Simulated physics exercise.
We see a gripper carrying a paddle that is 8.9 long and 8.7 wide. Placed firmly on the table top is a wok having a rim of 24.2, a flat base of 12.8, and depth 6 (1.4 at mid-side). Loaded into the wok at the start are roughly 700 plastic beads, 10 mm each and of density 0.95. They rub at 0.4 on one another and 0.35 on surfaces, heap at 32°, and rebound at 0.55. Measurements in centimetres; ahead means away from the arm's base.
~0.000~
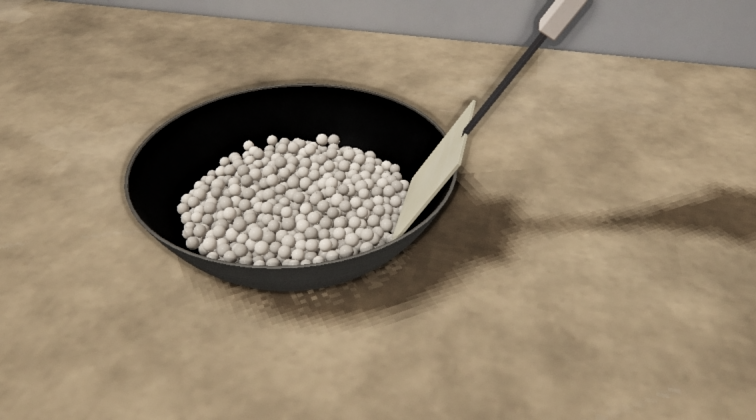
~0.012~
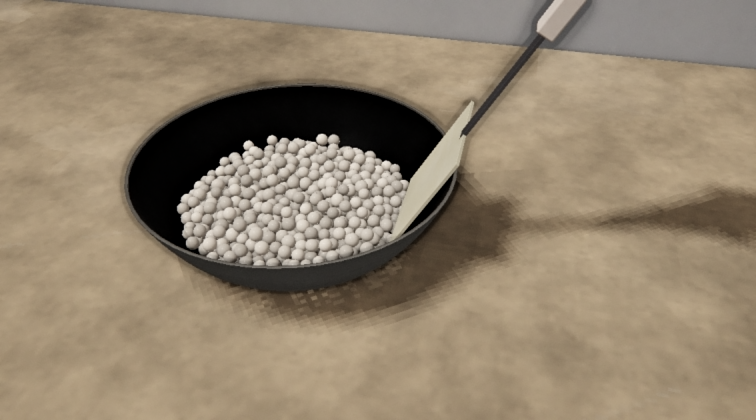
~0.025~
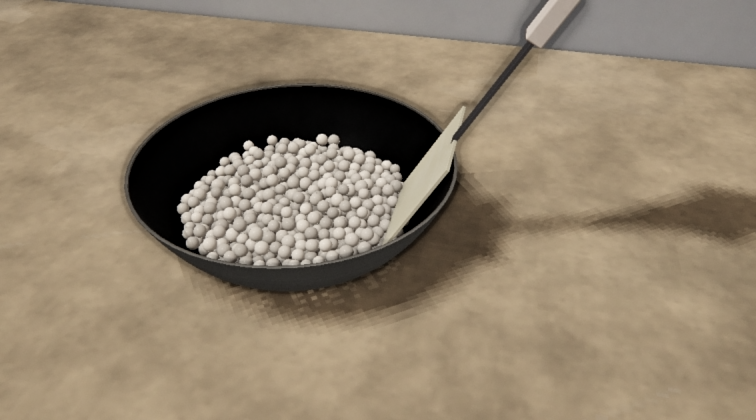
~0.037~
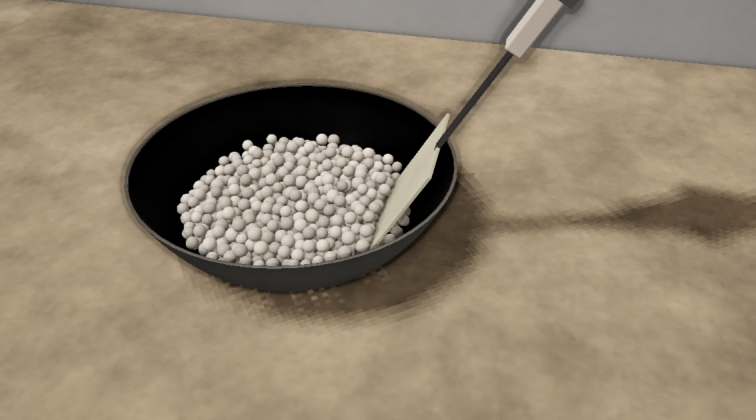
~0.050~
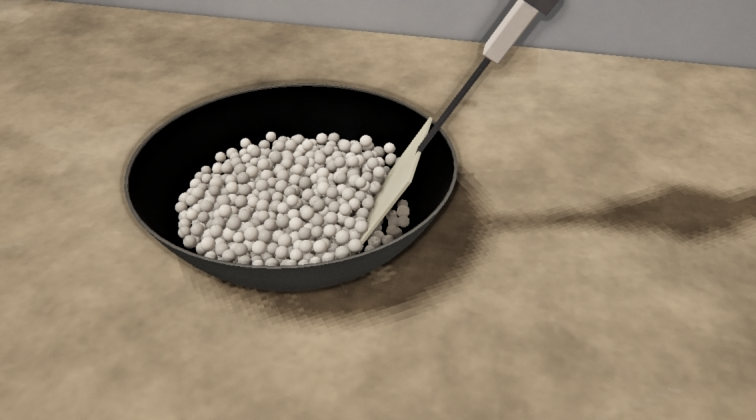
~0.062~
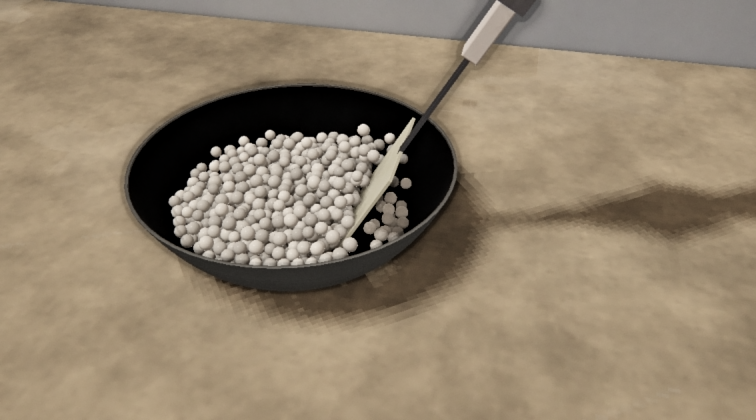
In this clip, a light-coloured paddle on a dark rod stands at the right side of a black wok of whitish beads, then moves left into them, nudging the pile slightly leftward while some beads gather behind the blade.
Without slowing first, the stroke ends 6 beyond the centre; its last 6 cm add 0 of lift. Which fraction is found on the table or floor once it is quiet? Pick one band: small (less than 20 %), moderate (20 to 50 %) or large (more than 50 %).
Small.
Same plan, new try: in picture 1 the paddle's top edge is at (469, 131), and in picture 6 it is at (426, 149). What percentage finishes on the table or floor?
About 5 per cent.
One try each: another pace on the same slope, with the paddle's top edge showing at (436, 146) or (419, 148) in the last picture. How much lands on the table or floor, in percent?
0 % and 5 %.
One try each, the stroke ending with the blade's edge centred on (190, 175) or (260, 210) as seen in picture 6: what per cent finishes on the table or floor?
Around 45 per cent for the first try and 0 per cent for the second.
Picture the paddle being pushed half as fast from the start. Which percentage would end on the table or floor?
Near 0 %.
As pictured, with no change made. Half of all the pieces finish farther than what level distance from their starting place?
Some 5 centimetres.
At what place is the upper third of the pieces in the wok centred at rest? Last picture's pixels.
The centre sits at about (202, 167).
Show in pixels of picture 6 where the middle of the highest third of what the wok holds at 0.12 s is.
It is centred close to (265, 176).
After 0.09 s, sloping 61°, highest piece 10 above the table; 700 in the wok.
After 0.12 s, sloping 61°, highest piece 12 above the table; 699 in the wok, 1 on the blade or in flight.
After 0.34 s, sloping 61°, highest piece 10 above the table; 601 in the wok, 46 on the table or floor, 53 on the blade or in flight.
After 1.39 s, sloping 61°, highest piece 7 above the table; 600 in the wok, 100 on the table or floor.
At rest, 600 in the wok, 100 on the table or floor. That is 14 % on the table or floor.
